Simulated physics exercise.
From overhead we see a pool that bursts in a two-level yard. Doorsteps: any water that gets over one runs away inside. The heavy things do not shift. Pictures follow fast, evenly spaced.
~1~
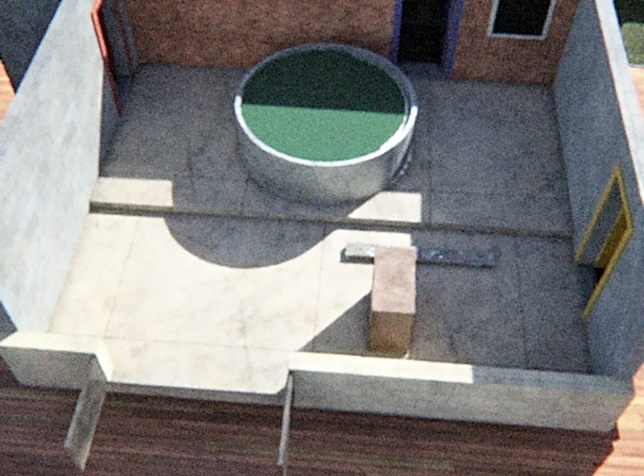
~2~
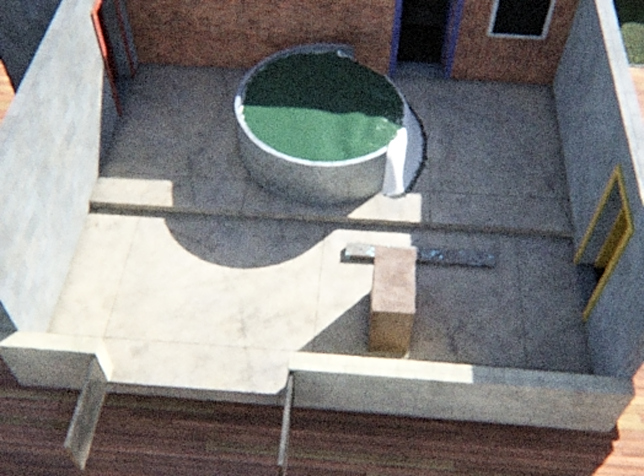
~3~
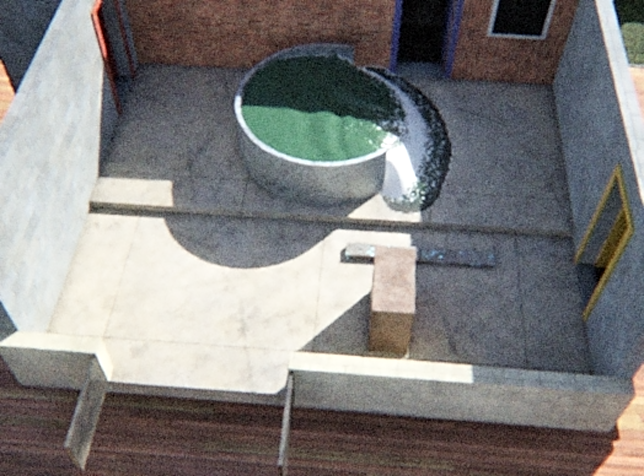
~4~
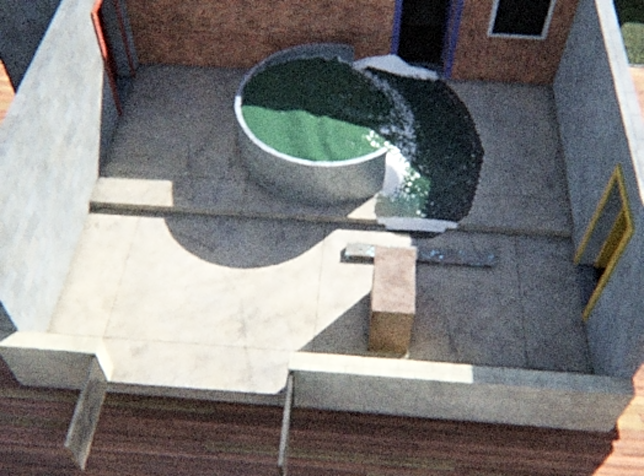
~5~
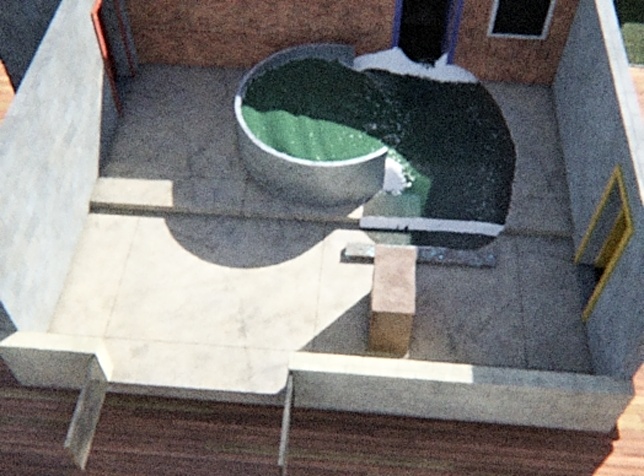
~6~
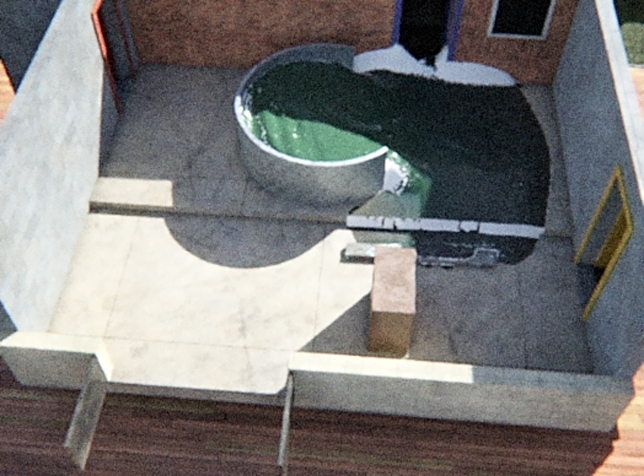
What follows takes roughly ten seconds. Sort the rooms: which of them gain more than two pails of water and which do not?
The yellow door gains more; the blue door gains more; the red door gains no more.
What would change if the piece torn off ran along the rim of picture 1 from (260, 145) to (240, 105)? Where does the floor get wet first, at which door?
It would be the red one.
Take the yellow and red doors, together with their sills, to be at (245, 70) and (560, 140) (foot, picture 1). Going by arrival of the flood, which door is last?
Dead last is the yellow-painted one.
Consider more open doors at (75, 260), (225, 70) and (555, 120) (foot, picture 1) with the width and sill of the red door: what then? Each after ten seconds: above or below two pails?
Door by door, it goes clears the line, misses the line, clears the line.
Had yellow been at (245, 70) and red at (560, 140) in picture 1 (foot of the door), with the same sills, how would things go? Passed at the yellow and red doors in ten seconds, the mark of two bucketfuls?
As I see it, the yellow door remains within bounds while the red door overshoots the mark.
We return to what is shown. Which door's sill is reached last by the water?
It has to be the one in red.
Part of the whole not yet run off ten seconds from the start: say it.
About 82 %.
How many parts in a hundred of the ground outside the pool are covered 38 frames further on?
Estimate: Some 90 in a hundred.
A moment on, water covers 35 % of the floor; the yellow door under two buckets in, the blue door far over two buckets in, the red door not reached.
Next, water covers 40 % of the floor; the yellow door over two buckets in, the blue door far over two buckets in, the red door wet at the sill, nothing in.
Then, water covers 50 % of the floor; the yellow door far over two buckets in, the blue door far over two buckets in, the red door wet at the sill, nothing in.
Later, water covers 90 % of the floor; the yellow door far over two buckets in, the blue door far over two buckets in, the red door wet at the sill, nothing in.
In the end, water covers 95 % of the floor; the yellow door far over two buckets in, the blue door far over two buckets in, the red door under two buckets in.
